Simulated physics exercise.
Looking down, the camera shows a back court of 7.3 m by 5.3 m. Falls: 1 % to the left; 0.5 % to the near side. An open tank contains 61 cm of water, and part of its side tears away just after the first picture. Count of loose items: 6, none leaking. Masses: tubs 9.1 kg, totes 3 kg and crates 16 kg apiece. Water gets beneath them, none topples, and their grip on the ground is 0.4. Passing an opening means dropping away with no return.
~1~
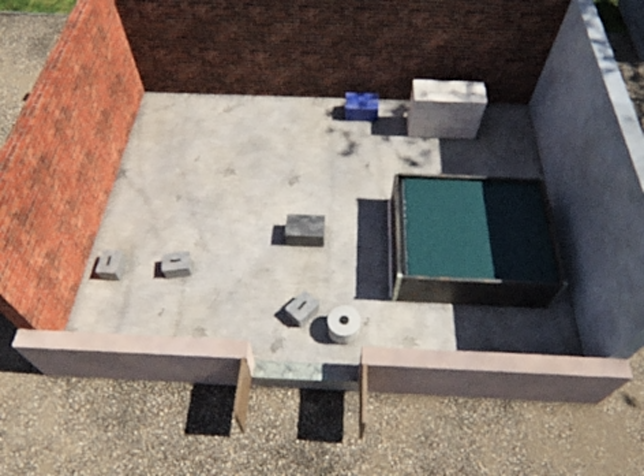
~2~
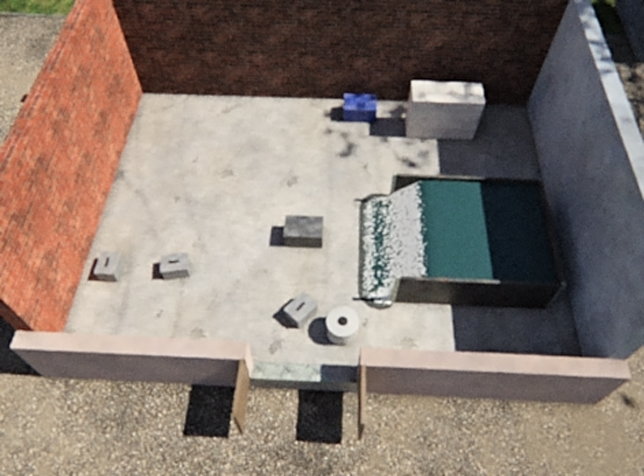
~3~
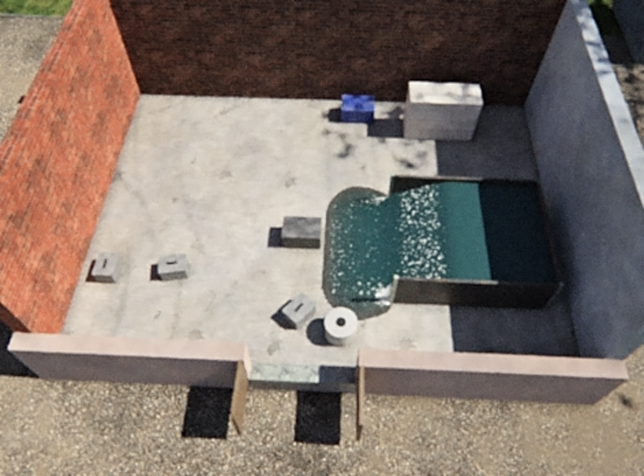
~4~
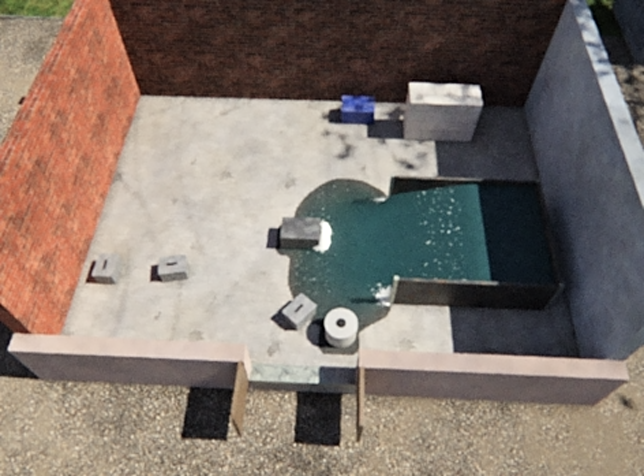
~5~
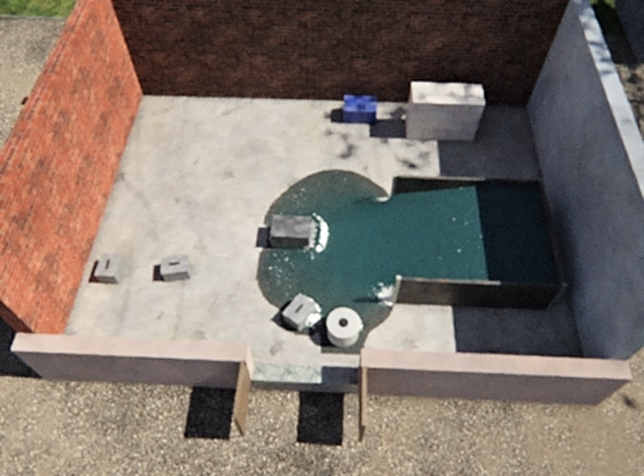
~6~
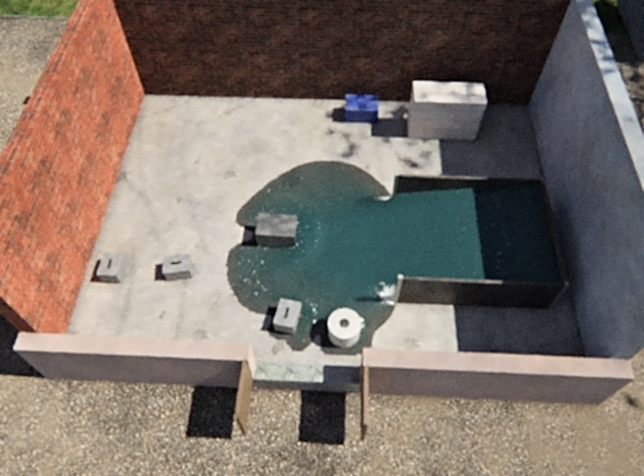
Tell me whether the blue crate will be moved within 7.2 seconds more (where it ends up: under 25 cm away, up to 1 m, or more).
Well, as for the blue crate, it gets shoved a short way.
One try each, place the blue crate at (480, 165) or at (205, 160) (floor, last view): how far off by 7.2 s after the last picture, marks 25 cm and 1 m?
Try one, it keeps its spot; try two, it is swept a long way.
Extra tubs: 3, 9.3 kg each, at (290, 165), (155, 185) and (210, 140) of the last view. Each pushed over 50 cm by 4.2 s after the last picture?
Taking them in the order given: Exceeds it, exceeds it and exceeds it.
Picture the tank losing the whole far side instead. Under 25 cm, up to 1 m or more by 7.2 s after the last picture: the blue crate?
Had it gone that way, the blue crate would be borne far.
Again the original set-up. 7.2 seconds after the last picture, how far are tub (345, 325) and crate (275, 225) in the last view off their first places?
80 cm and 300 cm, respectively.
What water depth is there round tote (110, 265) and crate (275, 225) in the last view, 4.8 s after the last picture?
11 and 14 cm.
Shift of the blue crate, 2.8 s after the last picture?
I'd guess some 0 cm by then.
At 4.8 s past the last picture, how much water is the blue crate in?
Depth: About 3 cm.
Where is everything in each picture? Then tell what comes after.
The blue crate at (363, 101), on the bottom; 4.0 m2 under water; 0 of 6 have shifted, in the first picture.
The blue crate at (361, 102), on the bottom; water covers 5.1 m2; 0 of 6 have shifted, in the second picture.
The blue crate at (359, 103), on the bottom; 6.3 m2 under water; 0 of 6 have shifted, in the third picture.
The blue crate at (359, 104) rests on the ground; water covers 7.5 m2; 0 of 6 have shifted, in the fourth picture.
The blue crate at (361, 103), on the bottom; water covers 9.1 m2; 1 of 6 have shifted, in the fifth picture.
The blue crate at (362, 103), on the bottom; water covers 10.8 m2; 2 of 6 have shifted, in the sixth picture.
Then, 0.9 s after the last picture the blue crate is near (362, 103), 0.0 m from its start, aground; 0 of 6 are out; 2 afloat.
Then, 2.8 s after the last picture the blue crate is near (362, 103), 0.0 m from its start, aground; 0 of 6 are out; 4 afloat.
Then, 4.8 s after the last picture the blue crate is near (362, 103), 0.0 m from its start, aground; 0 of 6 are out; 4 afloat.
Then, 7.2 s after the last picture the blue crate is near (393, 115), 0.6 m from its start, aground; 0 of 6 are out; 4 afloat.
